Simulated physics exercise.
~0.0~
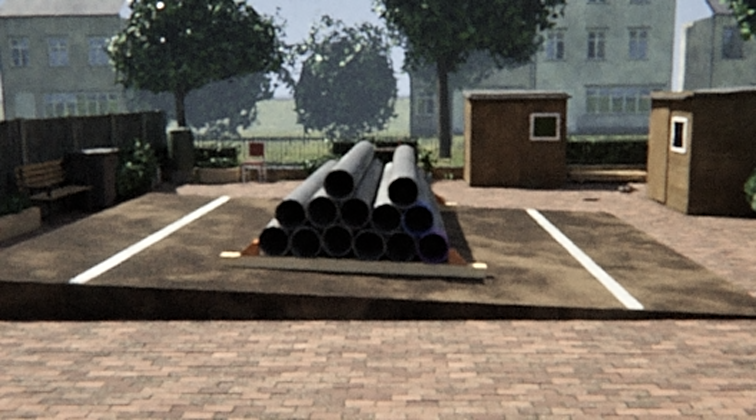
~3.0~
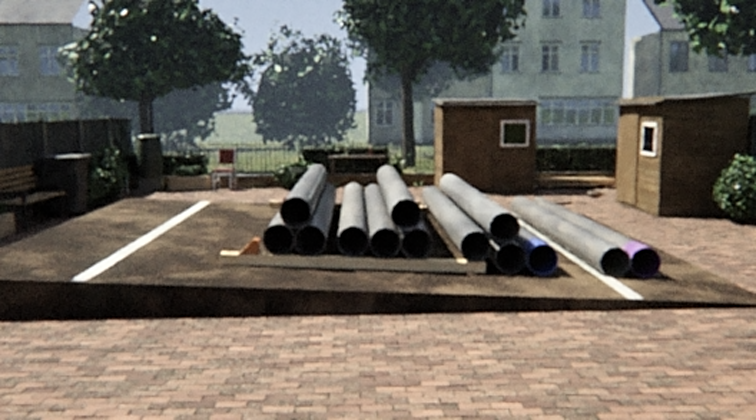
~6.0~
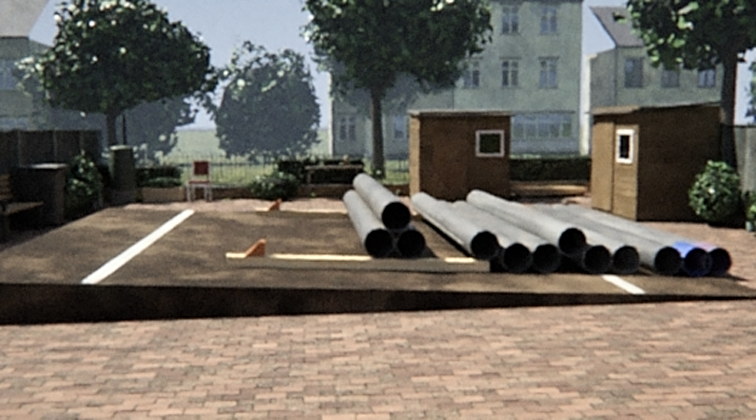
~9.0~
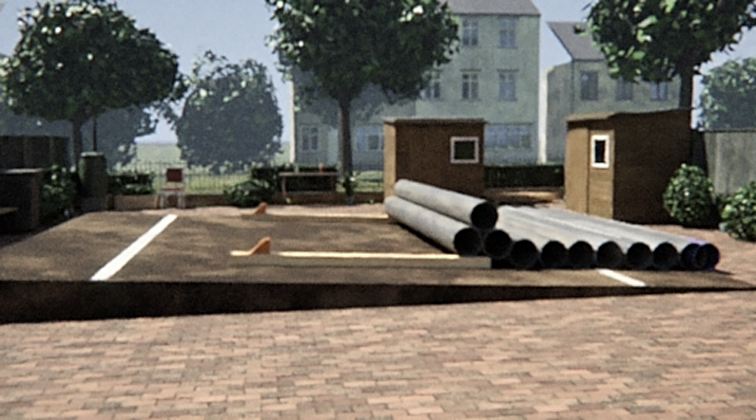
A stack of grey plastic pipes on a sloping dirt pad between two white lines collapsed and rolled off to the right, spreading out until the blue pipe, the purple one and several others lay side by side past the right-hand line.
